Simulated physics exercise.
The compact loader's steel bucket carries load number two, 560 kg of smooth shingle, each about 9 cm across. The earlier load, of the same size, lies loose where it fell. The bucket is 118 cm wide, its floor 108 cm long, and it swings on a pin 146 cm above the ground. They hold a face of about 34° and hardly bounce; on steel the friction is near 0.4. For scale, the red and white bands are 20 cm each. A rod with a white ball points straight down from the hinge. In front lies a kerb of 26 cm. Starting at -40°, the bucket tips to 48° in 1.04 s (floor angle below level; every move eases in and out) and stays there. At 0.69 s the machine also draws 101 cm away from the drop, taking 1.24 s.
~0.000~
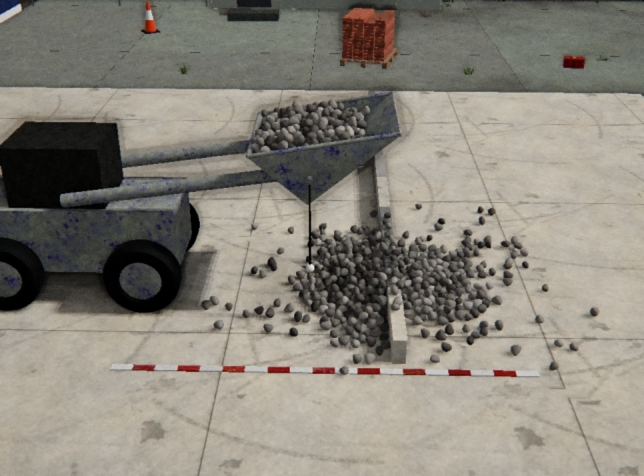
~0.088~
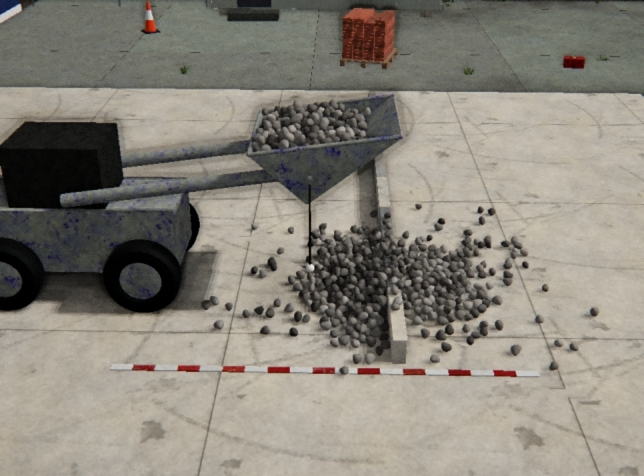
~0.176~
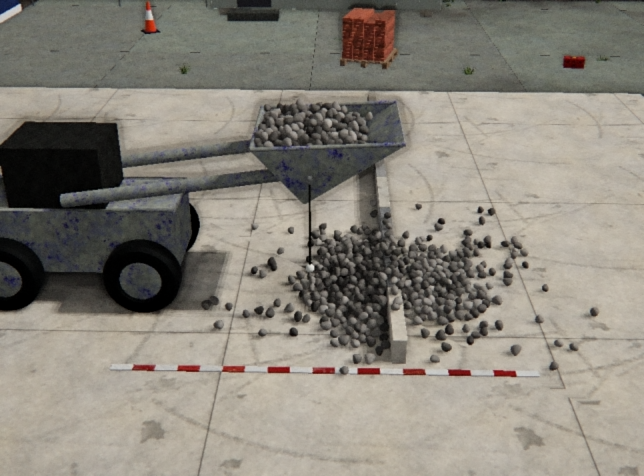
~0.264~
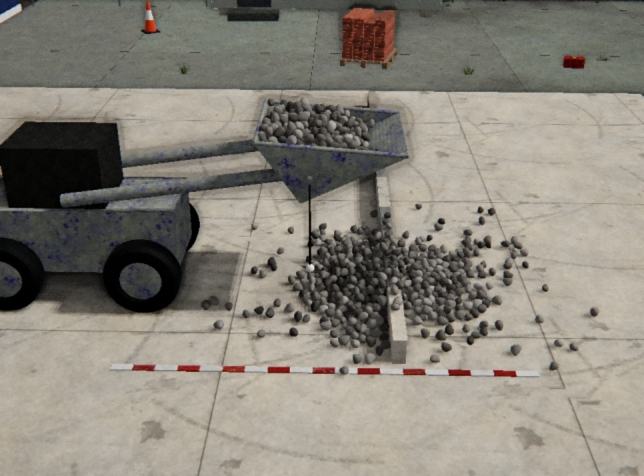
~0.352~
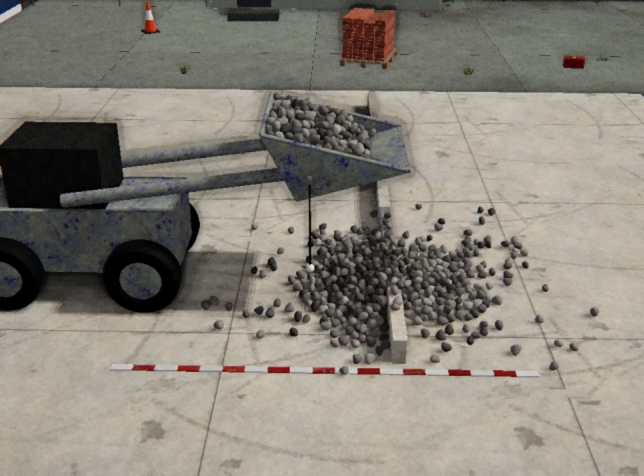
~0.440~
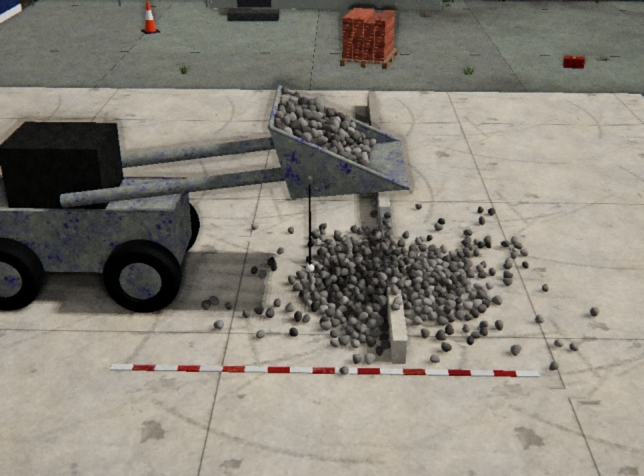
A loader holds a bucket of grey stones above a scattered pile and tilts it forward.
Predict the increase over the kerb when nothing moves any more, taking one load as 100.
Some 19 per cent is added.
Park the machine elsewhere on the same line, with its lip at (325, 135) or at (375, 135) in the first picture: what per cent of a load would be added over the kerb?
About 0 and 5 per cent.
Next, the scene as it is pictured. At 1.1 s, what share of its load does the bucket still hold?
It holds some 25 per cent.
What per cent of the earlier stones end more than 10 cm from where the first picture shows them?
Roughly 25 per cent of them.
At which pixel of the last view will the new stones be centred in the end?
Their middle is at about (351, 272).
After 0.8 s the floor is at 34°; in per cent of one load, 100 in the bucket, 66 on this side of the kerb, 35 over the kerb; the foremost stones are at (579, 303).
After 1.1 s the floor is at 48°; in per cent of one load, 26 in the bucket, 135 on this side of the kerb, 39 over the kerb; the foremost stones are at (579, 303).
After 2.4 s the floor is at 48°; in per cent of one load, 0 in the bucket, 147 on this side of the kerb, 54 over the kerb; the foremost stones are at (595, 304).
After 5.2 s the floor is at 48°; in per cent of one load, 0 in the bucket, 147 on this side of the kerb, 54 over the kerb; the foremost stones are at (597, 305). Net gain over the kerb, 19.
